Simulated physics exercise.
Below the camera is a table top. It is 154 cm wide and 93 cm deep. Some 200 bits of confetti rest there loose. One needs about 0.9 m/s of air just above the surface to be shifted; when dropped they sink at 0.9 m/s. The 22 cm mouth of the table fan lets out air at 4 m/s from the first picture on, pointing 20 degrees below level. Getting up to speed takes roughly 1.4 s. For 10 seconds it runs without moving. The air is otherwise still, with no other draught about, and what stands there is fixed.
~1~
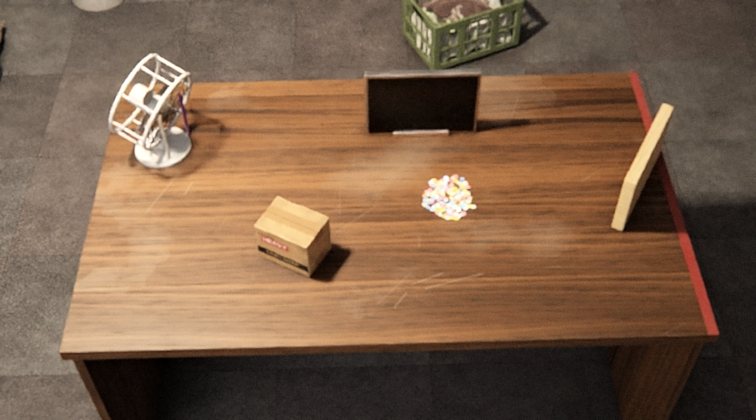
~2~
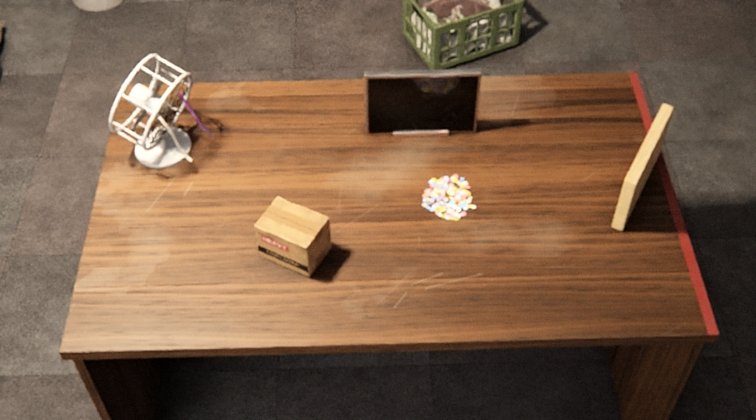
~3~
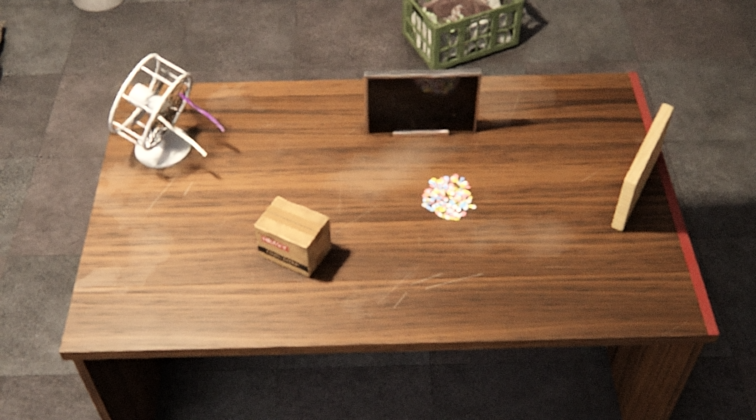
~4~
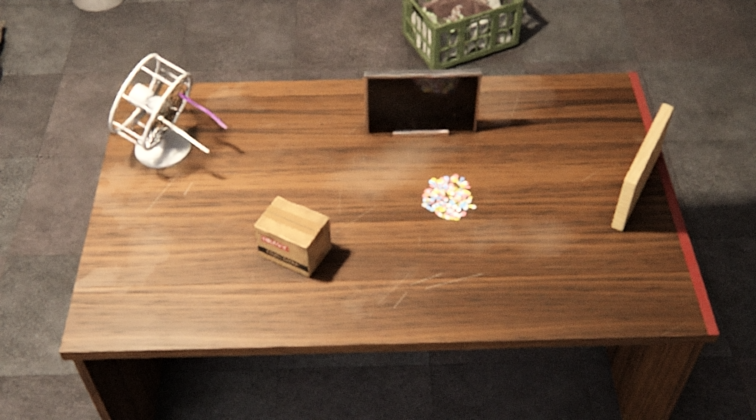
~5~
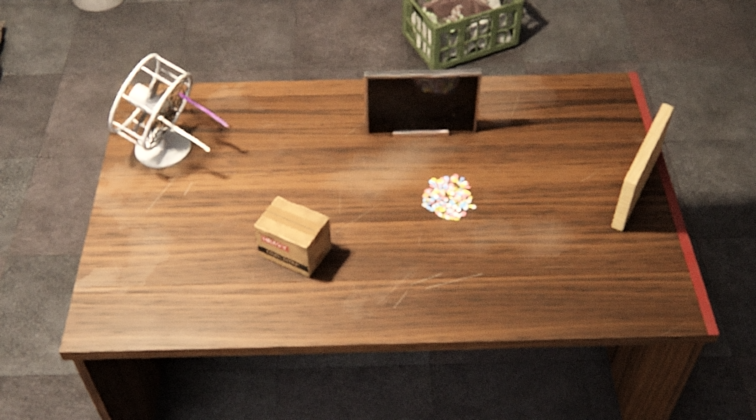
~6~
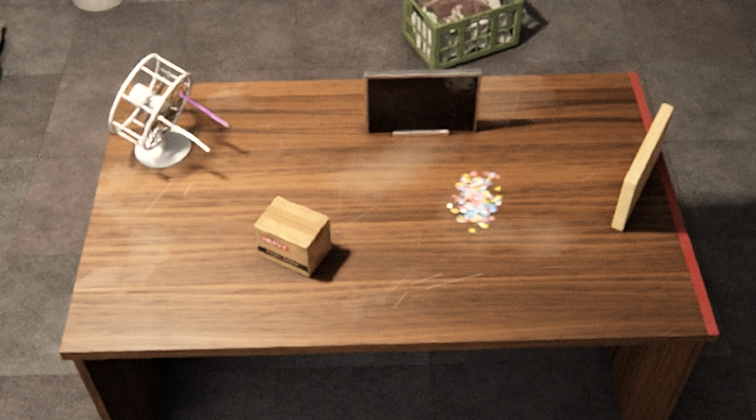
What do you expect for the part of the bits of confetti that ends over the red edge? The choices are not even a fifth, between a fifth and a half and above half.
Most likely more of them than not finish over that edge.
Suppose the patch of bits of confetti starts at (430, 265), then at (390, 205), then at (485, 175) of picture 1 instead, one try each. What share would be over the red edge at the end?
First try 0 %, second 70 %, third 100 %.
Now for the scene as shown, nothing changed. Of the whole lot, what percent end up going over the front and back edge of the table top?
About 0 % front, about 0 % back.
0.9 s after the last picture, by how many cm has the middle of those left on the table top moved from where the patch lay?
About 50 cm.
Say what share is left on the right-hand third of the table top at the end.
About 0 percent.
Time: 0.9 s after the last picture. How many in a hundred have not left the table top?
That works out to roughly 30 % remaining.
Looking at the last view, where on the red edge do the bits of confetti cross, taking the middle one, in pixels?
(662, 154).
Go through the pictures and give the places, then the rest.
In the first frame, the middle of the bits of confetti is near (450, 193), none has stirred yet and the mouth of the table fan is at (152, 103).
In the second frame, the middle of the bits of confetti is near (450, 193), none has stirred yet and the red edge is centred on (673, 188).
In the third frame, the middle of the bits of confetti is near (450, 193), none has stirred yet, the top of a laptop is at (423, 72) and the top of a box is at (292, 221).
In the fourth frame, the middle of the bits of confetti is near (450, 193) and none has stirred yet.
In the fifth frame, the middle of the bits of confetti is near (450, 193) and none has stirred yet.
In the sixth frame, the middle of the bits of confetti is near (475, 198), the farthest in sight from the table fan is at (498, 203) and about 90 % have left their places.
Then, 0.9 s after the last picture the count stands so, 68 % are over the red edge; the middle of those still in play is near (626, 183).
Then, 2.1 s after the last picture the count stands so, 88 % are over the red edge.
Then, 4.4 s after the last picture the count stands so, 98 % are over the red edge.
Then, 8.9 s after the last picture, at the end, 100 % are over the red edge.
